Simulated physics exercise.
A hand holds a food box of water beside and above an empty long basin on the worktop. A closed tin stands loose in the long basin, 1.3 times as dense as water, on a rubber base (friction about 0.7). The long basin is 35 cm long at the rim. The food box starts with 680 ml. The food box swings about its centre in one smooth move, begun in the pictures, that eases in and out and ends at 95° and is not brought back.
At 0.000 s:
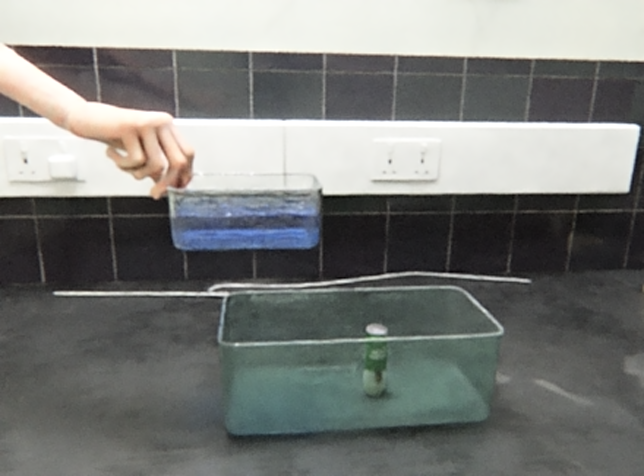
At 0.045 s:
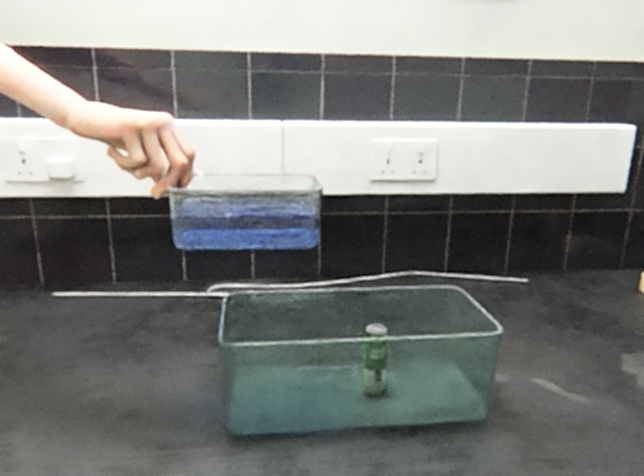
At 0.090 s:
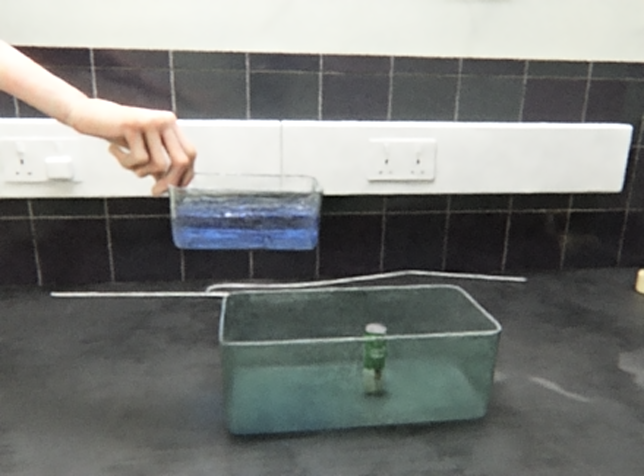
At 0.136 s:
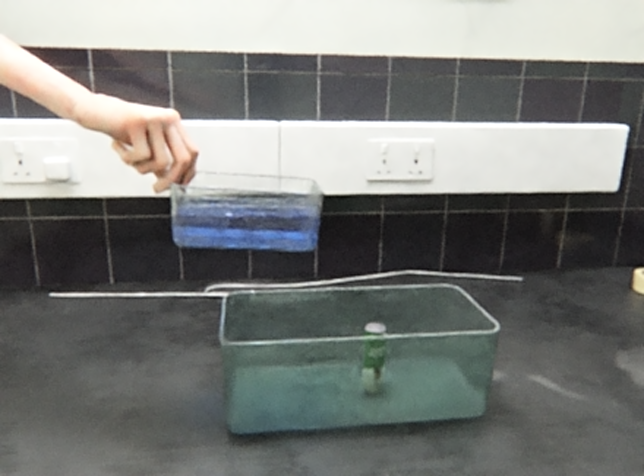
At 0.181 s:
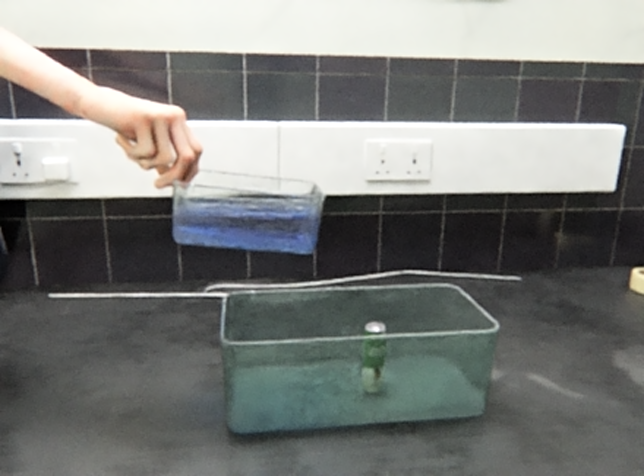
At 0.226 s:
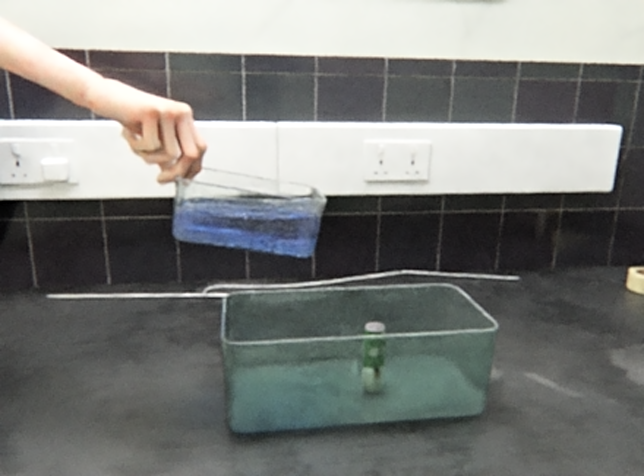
A hand held a small clear box of blue-tinted water above a long, greenish basin with a little closed container standing inside, keeping it level at first, then slowly tilting its right side slightly downward.
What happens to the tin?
It remains upright.
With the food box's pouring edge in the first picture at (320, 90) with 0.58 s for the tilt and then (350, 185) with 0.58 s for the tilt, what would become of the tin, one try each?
First it stays up; then it stays up.
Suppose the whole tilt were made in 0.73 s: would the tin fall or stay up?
Then it remains upright.
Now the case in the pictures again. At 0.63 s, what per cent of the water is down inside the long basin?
Some 8 per cent.
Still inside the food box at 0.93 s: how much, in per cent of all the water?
About 16 per cent.
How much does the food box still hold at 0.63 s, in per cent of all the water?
Near 56 in a hundred.
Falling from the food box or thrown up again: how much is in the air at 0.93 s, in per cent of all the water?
Near 7 in a hundred.
By 0.63 s the tilt is 60° and 55 per cent is still to pour; the tin stands where it began.
By 0.93 s the tilt is 91° and 16 per cent is still to pour; the tin stands where it began.
By 1.24 s the tilt is 95° and 3 per cent is still to pour; the tin stands where it began.
By 1.58 s the tilt is 95° and 0 per cent is still to pour; the tin stands where it began.
At rest the tin stands where it began.
